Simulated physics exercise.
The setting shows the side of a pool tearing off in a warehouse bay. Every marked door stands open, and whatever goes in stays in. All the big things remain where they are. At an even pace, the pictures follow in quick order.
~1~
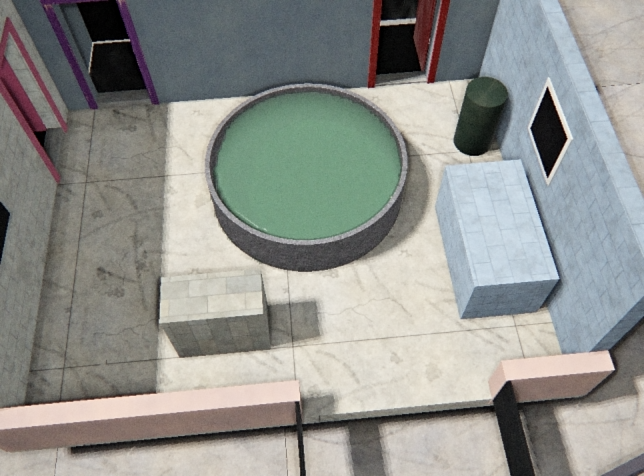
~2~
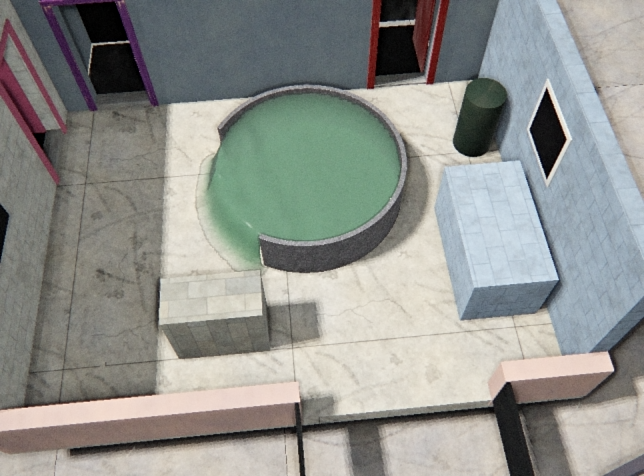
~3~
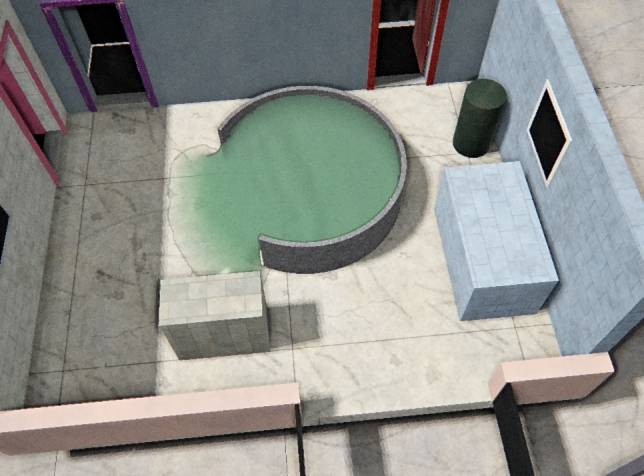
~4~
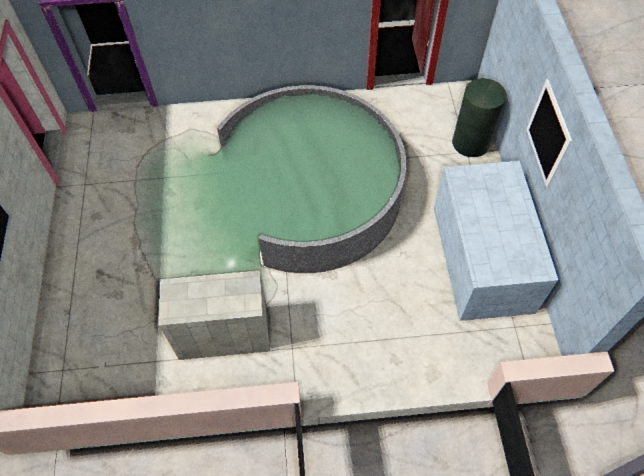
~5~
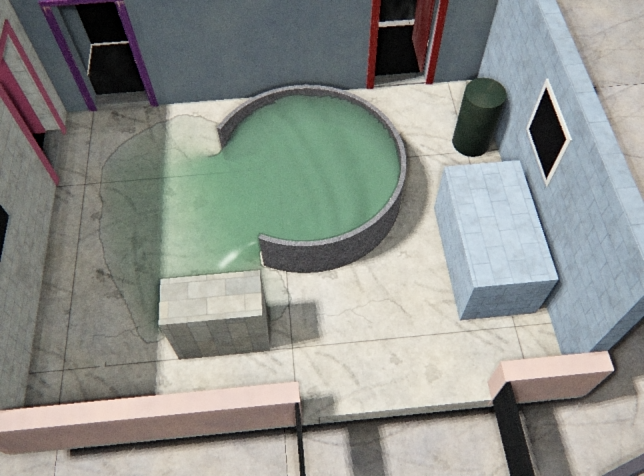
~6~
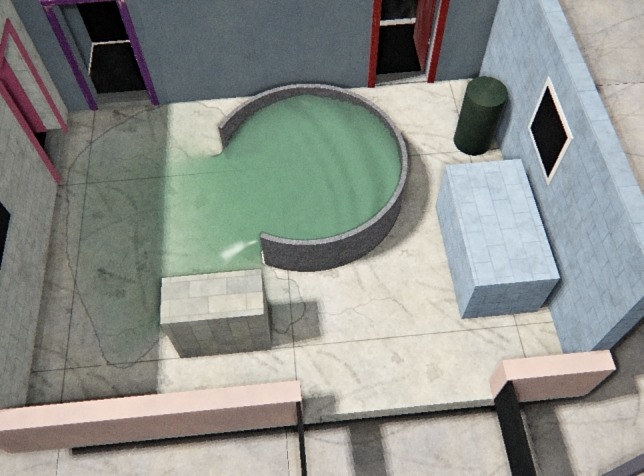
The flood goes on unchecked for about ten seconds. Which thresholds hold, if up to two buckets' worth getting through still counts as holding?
The purple door does not hold; the pink door does not hold; the red door does not hold.
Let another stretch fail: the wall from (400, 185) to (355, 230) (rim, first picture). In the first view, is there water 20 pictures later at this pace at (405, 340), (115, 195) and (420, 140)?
In the order given: Swamped, untouched and swamped.
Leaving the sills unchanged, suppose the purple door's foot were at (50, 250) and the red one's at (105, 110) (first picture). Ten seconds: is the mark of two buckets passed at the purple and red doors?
In short: Purple door exceeds the limit; red door exceeds the limit.
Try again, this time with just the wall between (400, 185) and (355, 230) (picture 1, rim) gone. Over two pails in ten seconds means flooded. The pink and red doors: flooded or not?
I'd say the pink door gets less, but the red door gets more.
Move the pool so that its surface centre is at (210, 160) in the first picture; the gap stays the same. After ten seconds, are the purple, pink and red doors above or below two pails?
Purple: Exceeds it; pink: Exceeds it; red: Exceeds it.
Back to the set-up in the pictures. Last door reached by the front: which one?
The red one.
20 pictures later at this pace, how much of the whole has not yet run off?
Around 96 in a hundred.
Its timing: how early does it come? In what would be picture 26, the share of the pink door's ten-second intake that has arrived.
I'd put it at about 65 per cent.
A moment on, water covers 45 % of the floor; the purple door wet at the sill, nothing in, the pink door under two buckets in, the red door not reached.
Next, water covers 45 % of the floor; the purple door wet at the sill, nothing in, the pink door over two buckets in, the red door not reached.
Then, water covers 70 % of the floor; the purple door over two buckets in, the pink door far over two buckets in, the red door not reached.
Later, water covers 95 % of the floor; the purple door far over two buckets in, the pink door far over two buckets in, the red door wet at the sill, nothing in.
In the end, water covers 100 % of the floor; the purple door far over two buckets in, the pink door far over two buckets in, the red door over two buckets in.
